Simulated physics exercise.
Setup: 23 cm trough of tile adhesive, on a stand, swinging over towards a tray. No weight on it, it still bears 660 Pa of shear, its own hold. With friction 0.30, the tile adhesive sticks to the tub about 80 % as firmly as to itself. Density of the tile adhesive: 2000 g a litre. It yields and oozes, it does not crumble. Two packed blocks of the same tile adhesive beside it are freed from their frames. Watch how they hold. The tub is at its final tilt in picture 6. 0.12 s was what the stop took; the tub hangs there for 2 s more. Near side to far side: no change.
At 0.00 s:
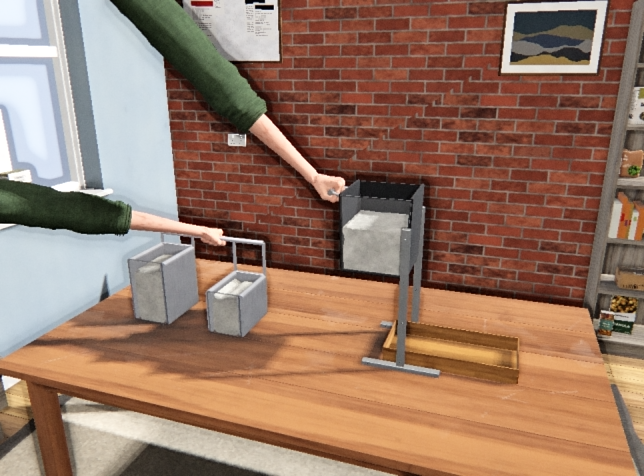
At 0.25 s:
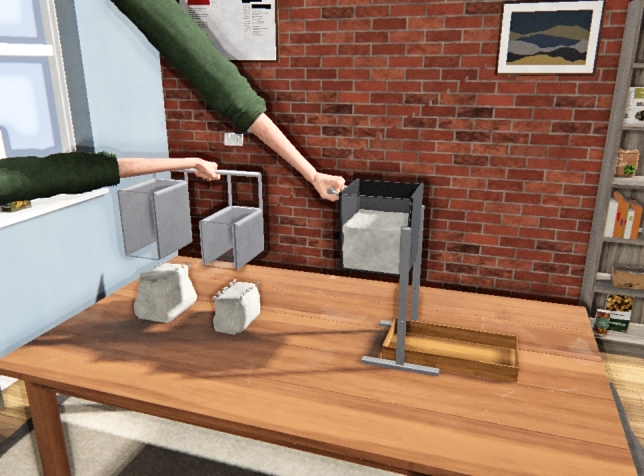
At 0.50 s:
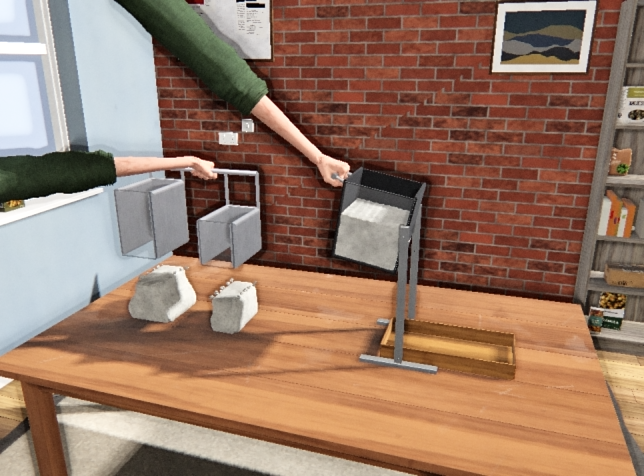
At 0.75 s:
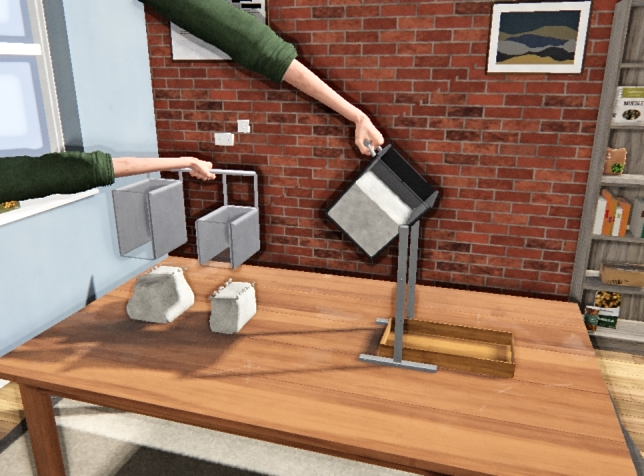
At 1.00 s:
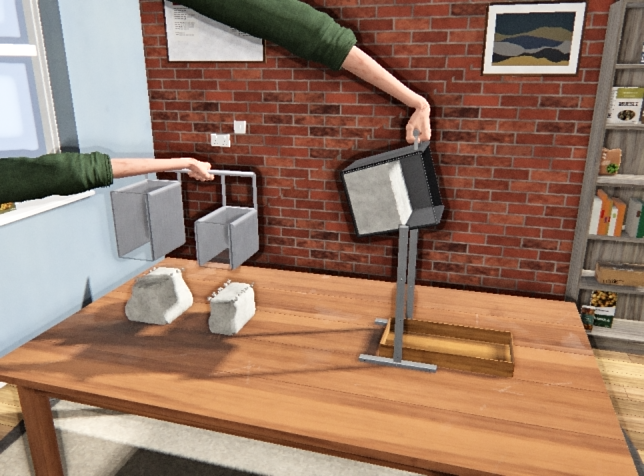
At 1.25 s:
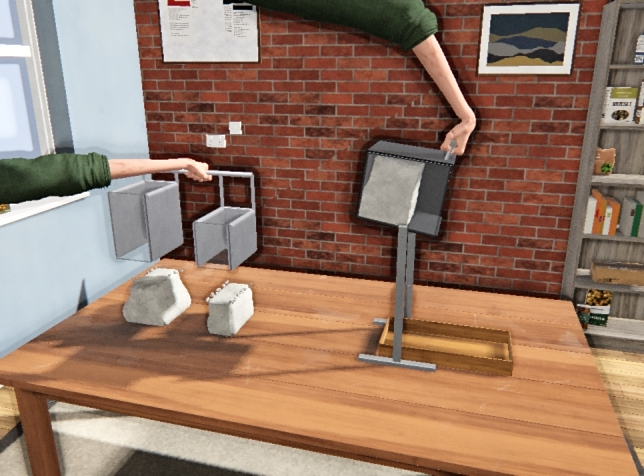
Two hands lift metal moulds off two grey blocks, then tilt a grey-filled tub sideways.
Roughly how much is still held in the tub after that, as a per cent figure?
The amount still held in the tub is about 77 per cent.
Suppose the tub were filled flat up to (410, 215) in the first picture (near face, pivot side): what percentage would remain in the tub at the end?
That gives some 55 %.
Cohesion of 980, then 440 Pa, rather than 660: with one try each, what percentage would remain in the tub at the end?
The answers, in order, are 100 % and 60 %.
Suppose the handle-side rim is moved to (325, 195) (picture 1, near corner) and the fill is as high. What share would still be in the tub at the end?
55 %, roughly.
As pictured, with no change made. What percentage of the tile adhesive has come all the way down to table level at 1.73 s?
Some 0 % has got all the way down.
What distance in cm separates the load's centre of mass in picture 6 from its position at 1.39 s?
4 cm.
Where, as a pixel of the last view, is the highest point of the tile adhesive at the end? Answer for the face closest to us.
Looking at the last picture, I'd put it at about (384, 191).
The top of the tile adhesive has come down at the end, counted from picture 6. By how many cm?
The top ends up some 10 cm below its level in the last picture.
By 1.39 s, the tub is at 99 degrees and holds 100 %.
By 1.56 s, the tub is at 99 degrees and holds 93 %.
By 1.73 s, the tub is at 99 degrees and holds 82 %.
By 1.90 s, the tub is at 99 degrees and holds 77 %.
By 3.25 s, at the end, the tub is at 99 degrees and holds 77 %.
